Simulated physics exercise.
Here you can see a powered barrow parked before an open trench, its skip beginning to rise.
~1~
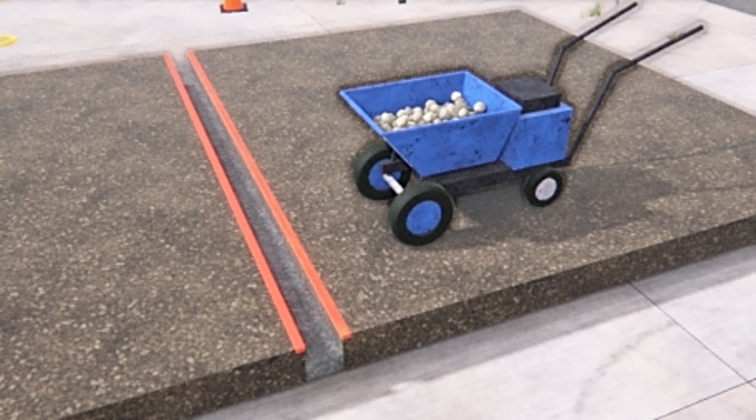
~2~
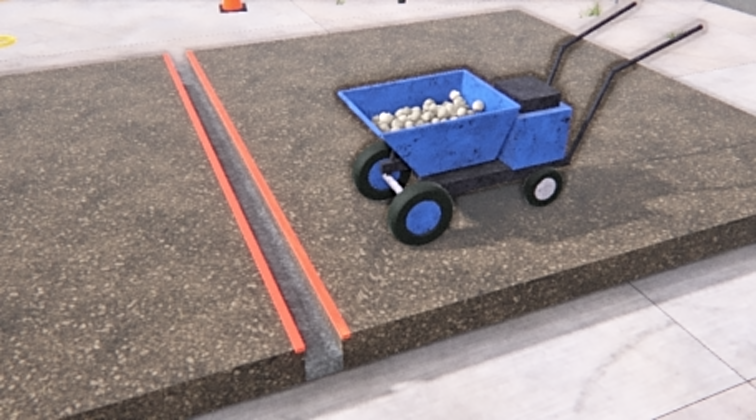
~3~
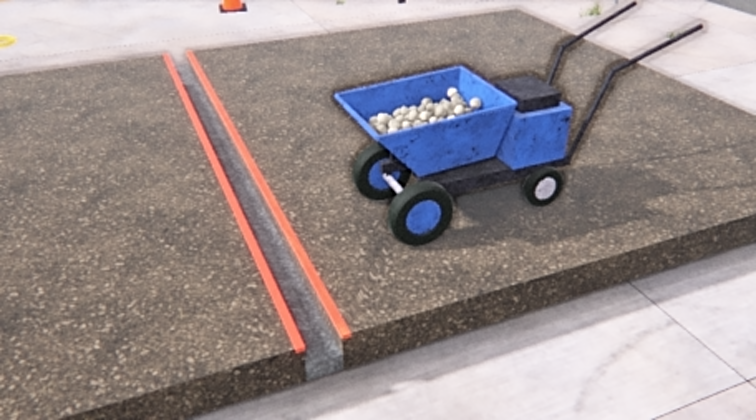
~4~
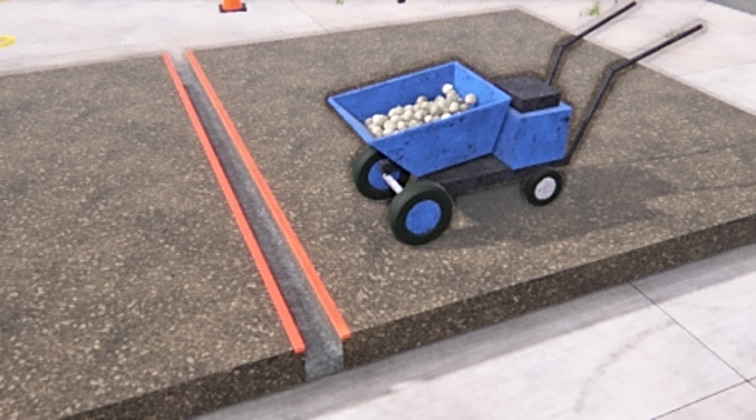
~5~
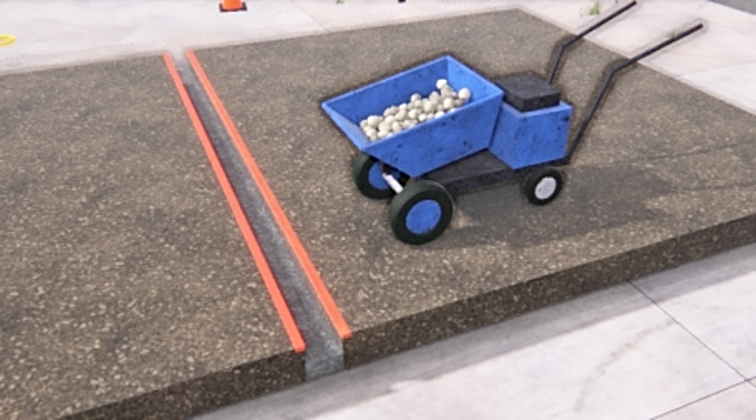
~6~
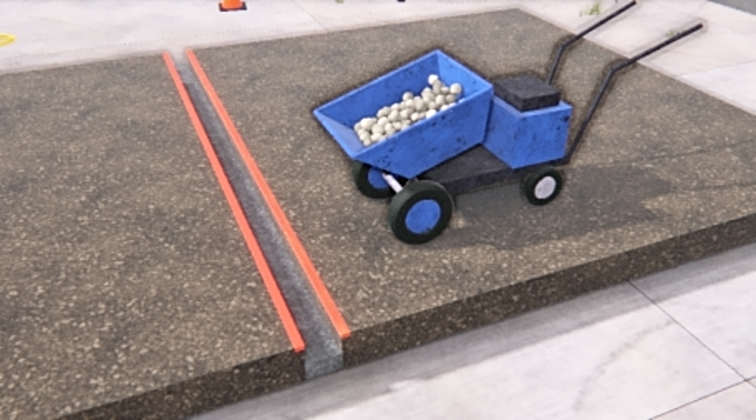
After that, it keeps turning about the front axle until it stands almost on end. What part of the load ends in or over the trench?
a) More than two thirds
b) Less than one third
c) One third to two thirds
Answer: C.
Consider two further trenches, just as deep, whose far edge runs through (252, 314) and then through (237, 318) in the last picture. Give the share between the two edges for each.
You'd get 80 % in the first case and 80 % in the second.
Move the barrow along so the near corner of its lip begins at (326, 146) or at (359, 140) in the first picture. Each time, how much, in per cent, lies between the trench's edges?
Roughly 0 per cent at the first spot and 40 per cent at the second.
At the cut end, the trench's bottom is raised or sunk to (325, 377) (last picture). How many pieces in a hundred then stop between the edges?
80 %, roughly.
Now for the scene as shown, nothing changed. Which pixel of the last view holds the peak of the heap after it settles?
I'd place the summit at about pixel (278, 232).
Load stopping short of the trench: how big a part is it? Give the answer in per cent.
10 percent.
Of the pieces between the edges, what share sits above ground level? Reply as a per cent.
Estimate: Around 30 %.
Just after the last frame, skip tipped steeply; every one in the skip.
A moment on, skip tipped right over; roughly two thirds in the skip; about a tenth short of the trench; roughly a quarter in or heaped over the trench; just a few beyond it.
Further on, skip tipped right over; roughly a quarter in the skip; about a tenth short of the trench; roughly half in or heaped over the trench; about a tenth beyond it.
When it is over, skip tipped right over; roughly a quarter in the skip; about a tenth short of the trench; roughly half in or heaped over the trench; about a tenth beyond it.
